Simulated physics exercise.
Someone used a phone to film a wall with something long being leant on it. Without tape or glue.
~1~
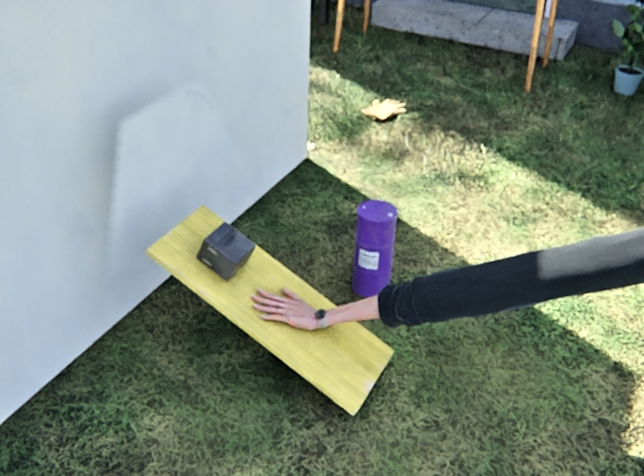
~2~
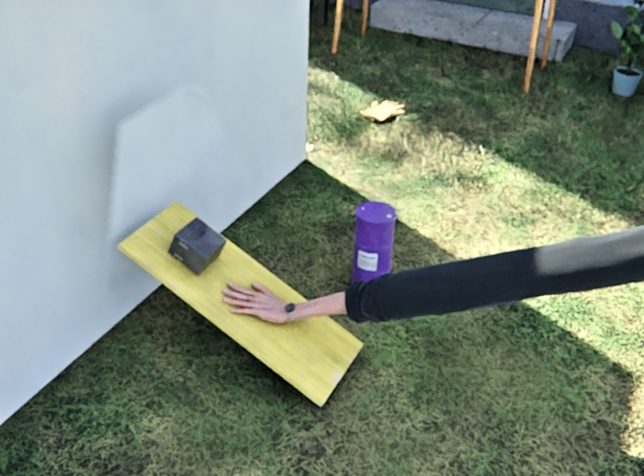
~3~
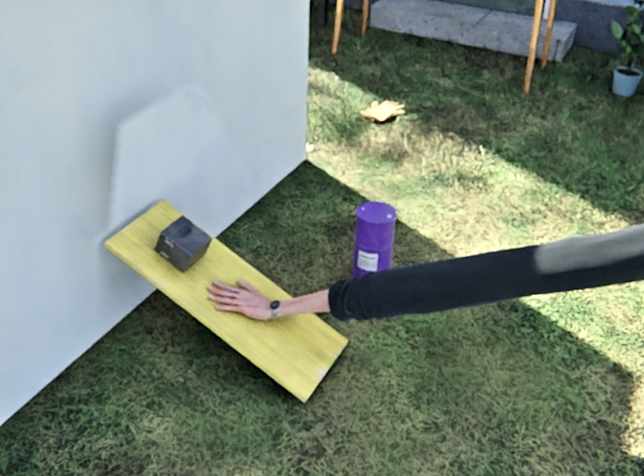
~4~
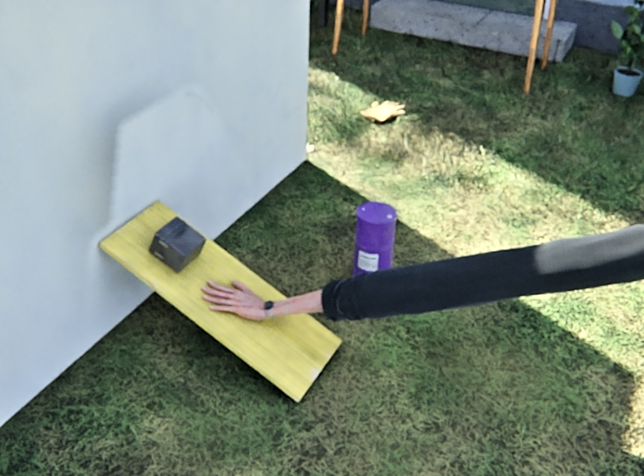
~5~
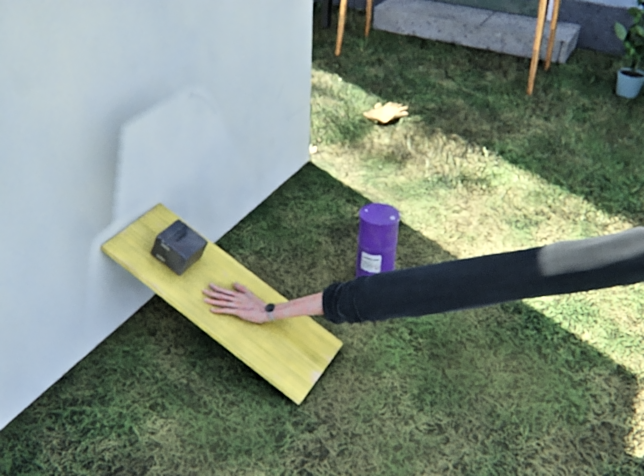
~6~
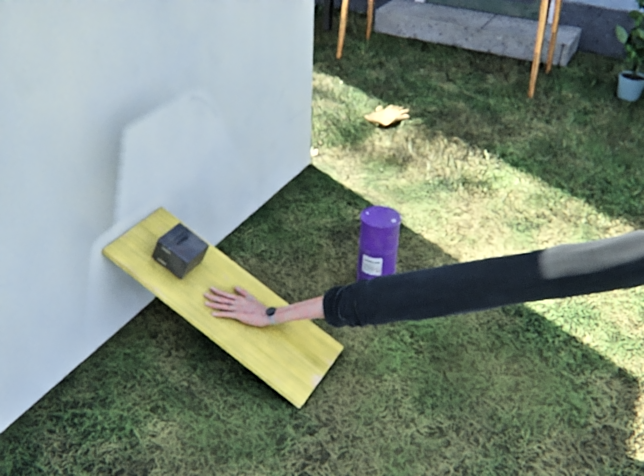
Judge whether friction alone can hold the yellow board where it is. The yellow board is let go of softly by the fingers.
Okay, so it starts to skid down.
Then, 0.30 s on from there, yellow board leaning 16° more than when let go near (237, 329).
Then, 0.40 s on from there, yellow board leaning 26° more than when let go near (240, 340).
Then, 0.50 s on from there, yellow board leaning 25° more than when let go near (241, 345).
In the end, moved from the start, yellow board; purple canister unmoved. At the end, from the last picture's camera, yellow board near (241, 344). The board slides down.
